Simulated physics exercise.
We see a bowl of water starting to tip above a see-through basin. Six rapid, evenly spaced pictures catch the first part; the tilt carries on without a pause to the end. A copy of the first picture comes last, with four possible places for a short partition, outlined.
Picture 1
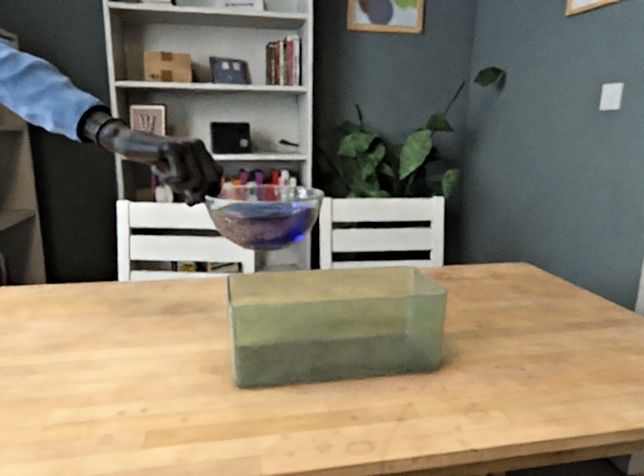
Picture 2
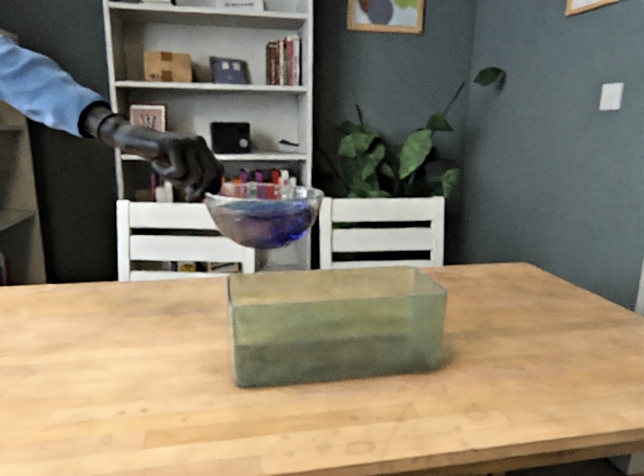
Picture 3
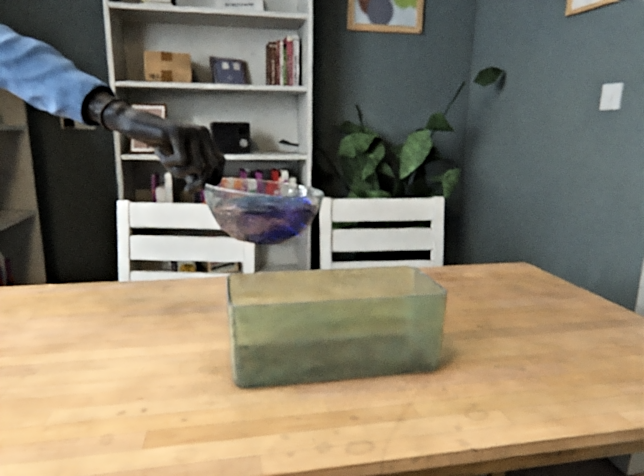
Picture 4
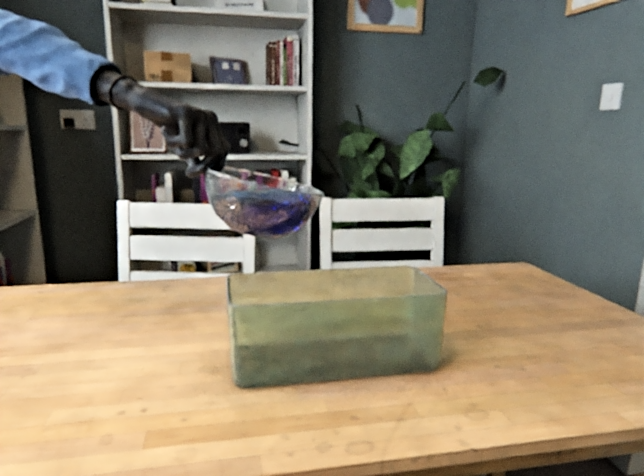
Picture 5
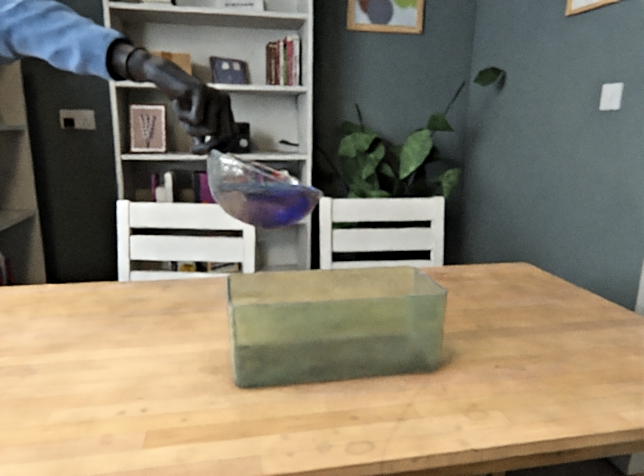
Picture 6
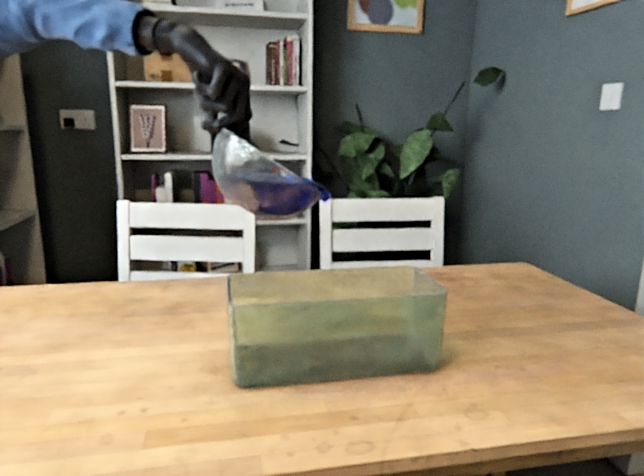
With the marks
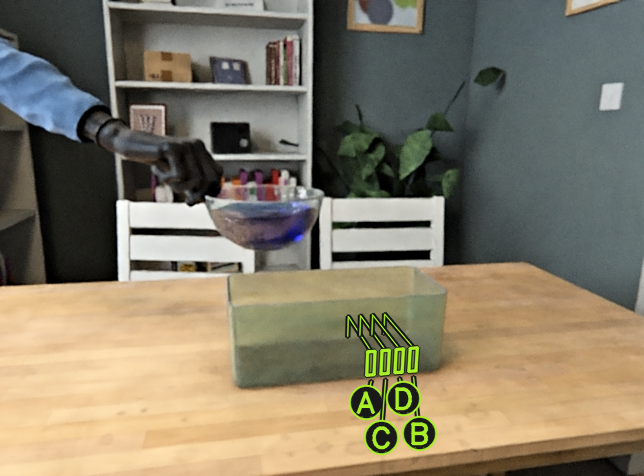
A gloved hand tips a bowl rightward above a see-through basin until water reaches over the lip.
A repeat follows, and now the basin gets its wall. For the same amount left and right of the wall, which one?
I would pick place D.
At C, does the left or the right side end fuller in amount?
The right one.
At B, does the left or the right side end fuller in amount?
More ends on the left.
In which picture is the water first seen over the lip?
In picture 6.
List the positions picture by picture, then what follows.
Upright, lip at (321, 192); basin from (232, 386) to (438, 367); nothing has left yet, in the first frame.
Upright, lip at (321, 192); nothing has left yet, in the second frame.
Tipped about 6°, lip at (321, 192); nothing has left yet, in the third frame.
Tipped about 13°, lip at (321, 192); nothing has left yet, in the fourth frame.
Tipped about 22°, lip at (321, 192); nothing has left yet, in the fifth frame.
Tipped about 33°, lip at (321, 192); water is over the lip, down to (323, 199), in the sixth frame.
On the marked copy, A at (371, 380); B at (413, 376); C at (385, 379); D at (399, 378).
Choosing A, about 17 % ends left of the wall and 81 % right of it.
Choosing B, about 71 % ends left of the wall and 27 % right of it.
Choosing C, about 29 % ends left of the wall and 70 % right of it.
Choosing D, about 52 % ends left of the wall and 46 % right of it.
